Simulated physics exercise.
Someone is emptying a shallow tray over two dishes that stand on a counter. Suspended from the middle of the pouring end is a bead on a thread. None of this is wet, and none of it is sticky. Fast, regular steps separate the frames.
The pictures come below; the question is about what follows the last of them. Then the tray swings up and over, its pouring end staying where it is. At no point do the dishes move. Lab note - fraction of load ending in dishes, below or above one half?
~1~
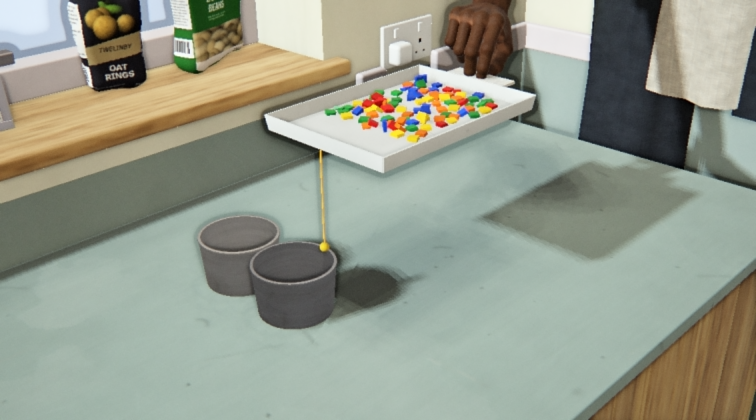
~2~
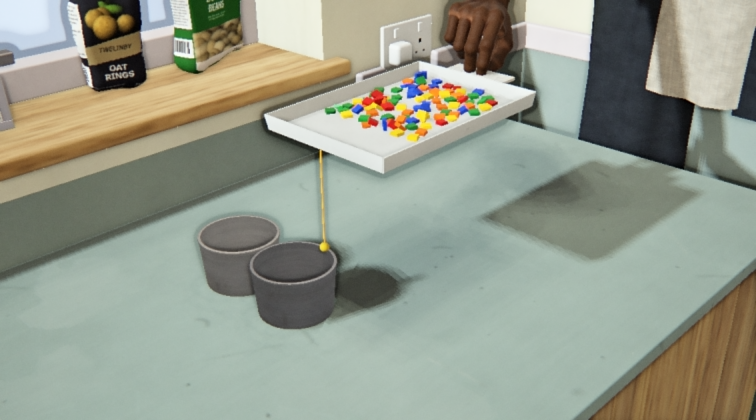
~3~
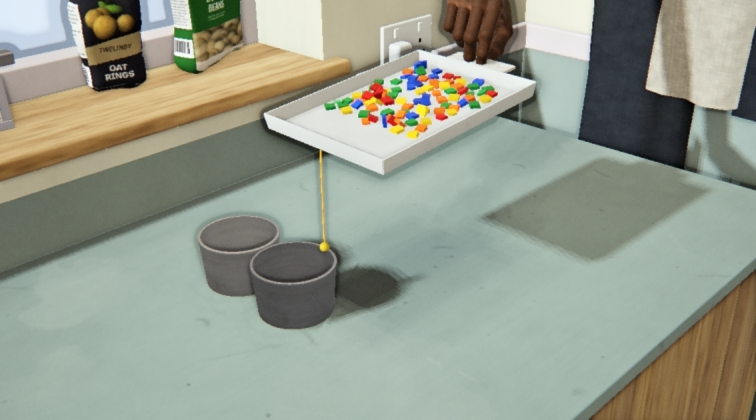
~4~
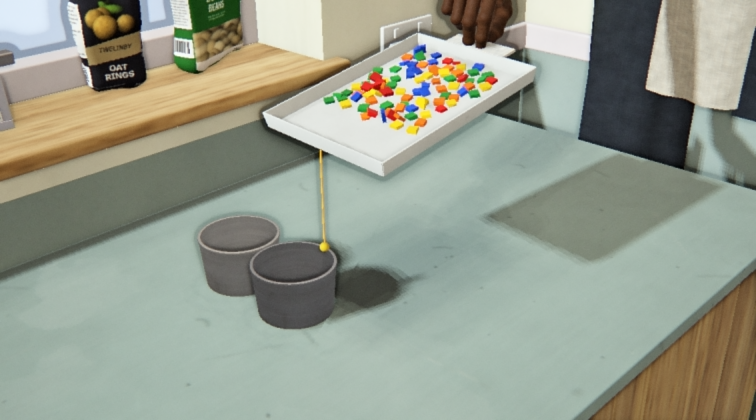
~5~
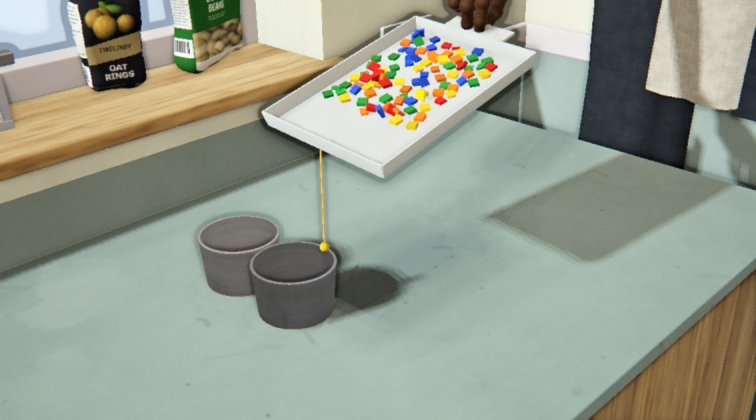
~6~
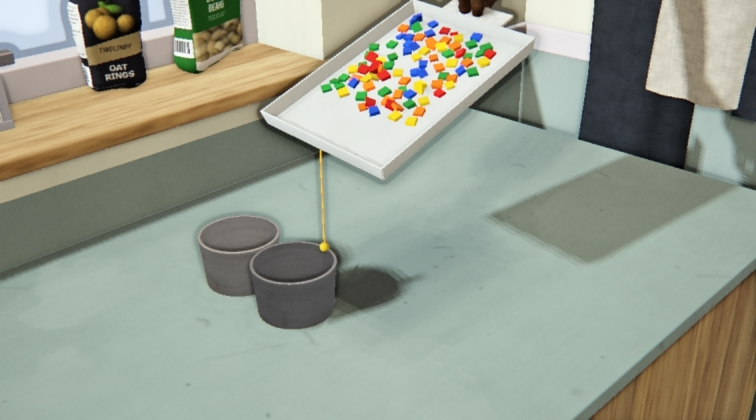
The dishes secure under fifty percent.
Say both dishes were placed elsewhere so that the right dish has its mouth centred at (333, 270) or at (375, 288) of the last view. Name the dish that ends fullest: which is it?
The first time it's the right member, the second time the right member.
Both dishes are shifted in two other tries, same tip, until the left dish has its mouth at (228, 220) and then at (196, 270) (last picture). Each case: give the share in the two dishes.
First placement: 0 per cent; second placement: 10 per cent.
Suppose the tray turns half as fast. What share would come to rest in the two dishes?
I'd expect near 10 per cent.
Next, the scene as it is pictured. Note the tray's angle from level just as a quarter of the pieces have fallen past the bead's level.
Near 90 degrees.
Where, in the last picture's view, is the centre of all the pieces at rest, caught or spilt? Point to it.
The centre settles at about (343, 348).
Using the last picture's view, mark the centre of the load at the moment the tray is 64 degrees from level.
Somewhere around pixel (355, 136) in the last picture.
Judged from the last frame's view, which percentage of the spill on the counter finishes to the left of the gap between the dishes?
Looks like close to 10 per cent of it.
Soon, tray tipped steeply; nearly all on the tray; a small part in the air.
A while on, tray tipped past a quarter turn; about half on the tray; a stray few in the right dish; about a third outside both; a small part in the air.
Towards the end, tray tipped past a quarter turn; a small part in the right dish; most outside both.
Finally, tray tipped past a quarter turn; a small part in the right dish; none in the left dish; most outside both.
